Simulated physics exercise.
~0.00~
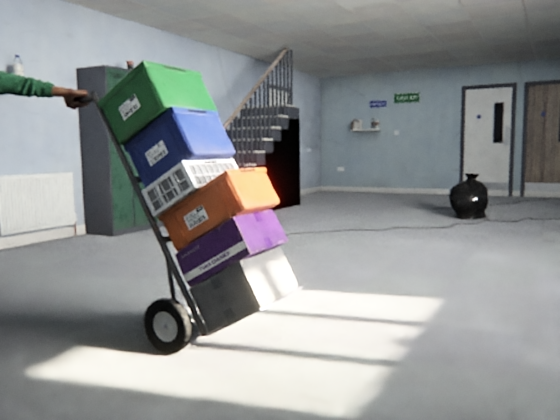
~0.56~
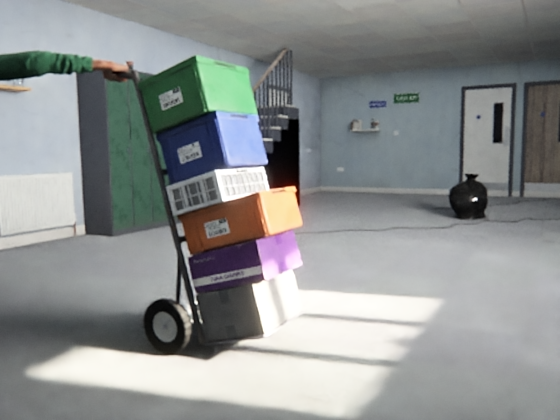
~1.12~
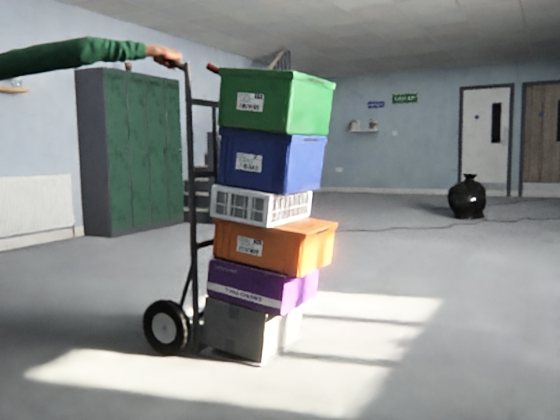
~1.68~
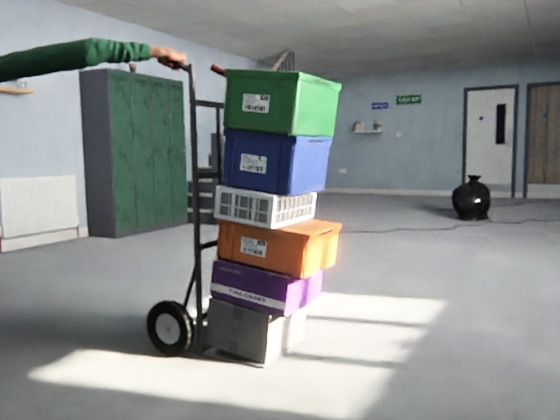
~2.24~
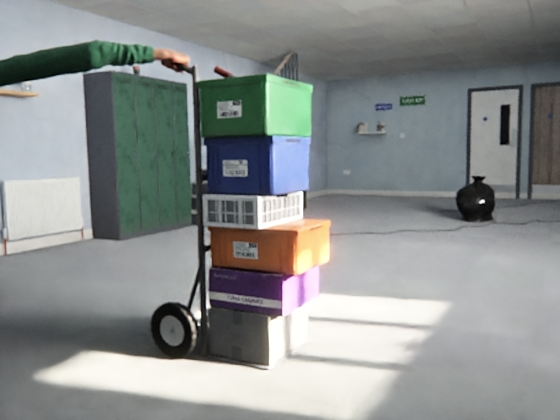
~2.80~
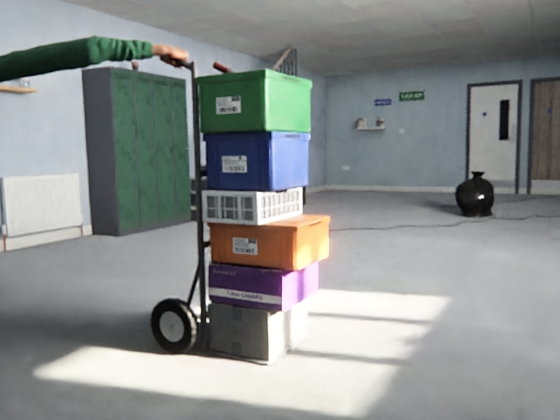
In a blue-walled room, a green-sleeved arm tilting a loaded sack truck upright, the six stacked containers rocking slightly, then standing still.
